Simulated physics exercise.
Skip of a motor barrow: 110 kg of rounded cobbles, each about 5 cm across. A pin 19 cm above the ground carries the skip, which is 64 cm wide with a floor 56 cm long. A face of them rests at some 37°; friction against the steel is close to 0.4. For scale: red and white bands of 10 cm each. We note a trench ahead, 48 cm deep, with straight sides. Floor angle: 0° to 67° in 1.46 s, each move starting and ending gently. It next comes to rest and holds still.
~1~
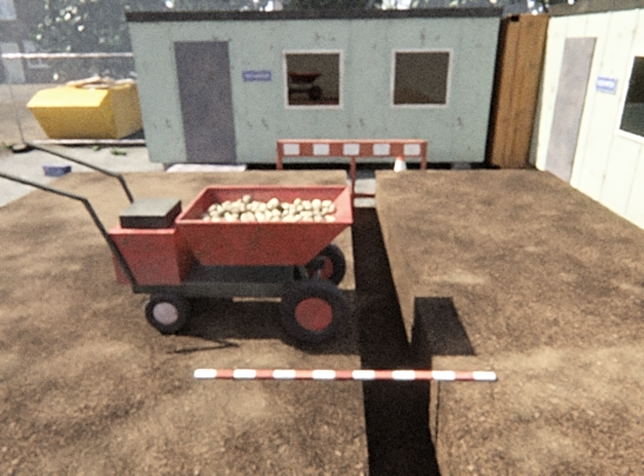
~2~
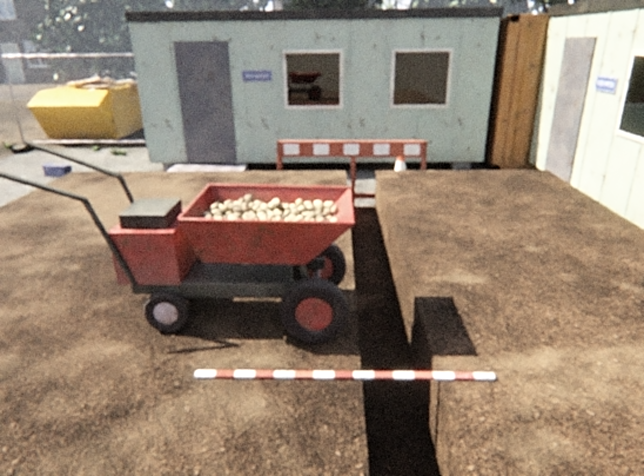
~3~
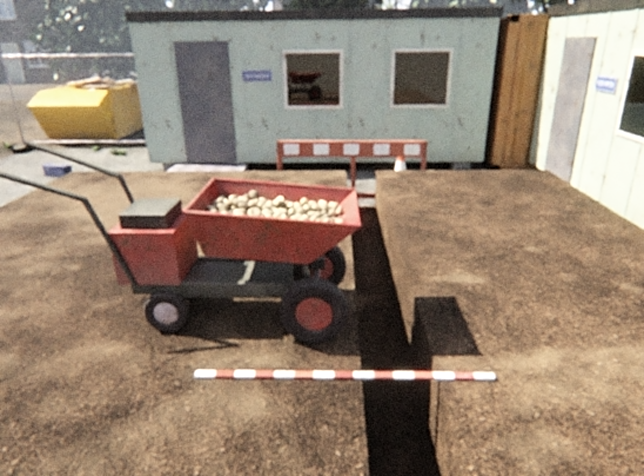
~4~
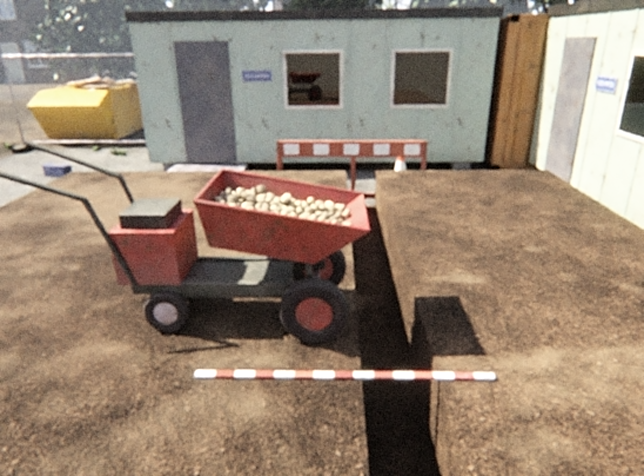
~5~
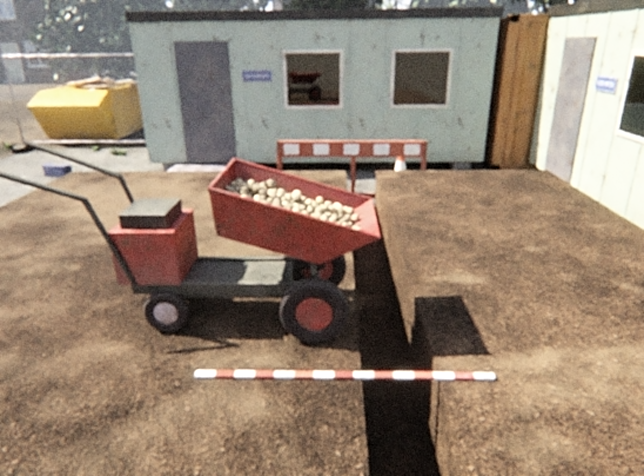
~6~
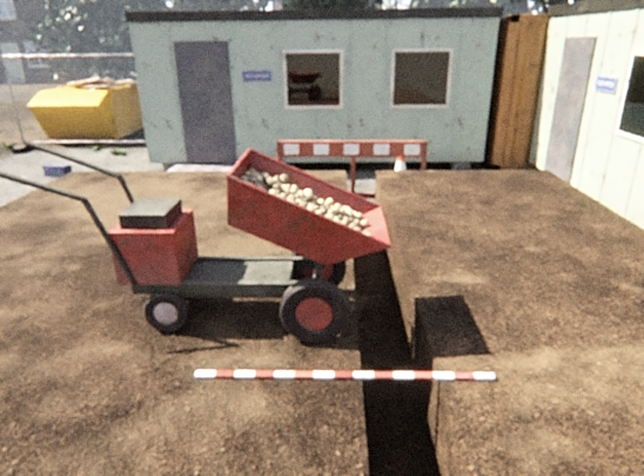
On a dirt yard in front of a pale green site cabin, a red motor barrow loaded with pale stones stands beside a straight-sided trench. Its skip starts out level, then the rear rises slowly at first and more quickly after, until the skip slopes steeply down to the right, stones still inside.
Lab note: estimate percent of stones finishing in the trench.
Approx. 24 %.
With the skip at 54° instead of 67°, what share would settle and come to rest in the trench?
The trench would hold about 30% of it.
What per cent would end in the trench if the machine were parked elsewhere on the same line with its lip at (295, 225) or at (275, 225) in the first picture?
First spot about 95, second spot about 100 per cent.
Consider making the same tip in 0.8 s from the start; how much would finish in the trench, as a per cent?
With that timing, about 20 per cent.
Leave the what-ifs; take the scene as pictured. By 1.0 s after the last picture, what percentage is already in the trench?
I'd put it near 0 per cent.
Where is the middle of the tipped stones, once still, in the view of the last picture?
(452, 310).
Then, 0.5 s after the last picture the floor is at 57°, 100 % in the skip; the foremost stones are at (408, 270).
Then, 1.0 s after the last picture the floor is at 67°, 52 % in the skip, 1 % in the trench, 47 % past the trench; the foremost stones are at (487, 303).
Then, 1.3 s after the last picture the floor is at 67°, 18 % in the skip, 7 % in the trench, 76 % past the trench; the foremost stones are at (551, 306).
Then, 3.3 s after the last picture the floor is at 67°, 0 % in the skip, 24 % in the trench, 76 % past the trench; the foremost stones are at (583, 301).
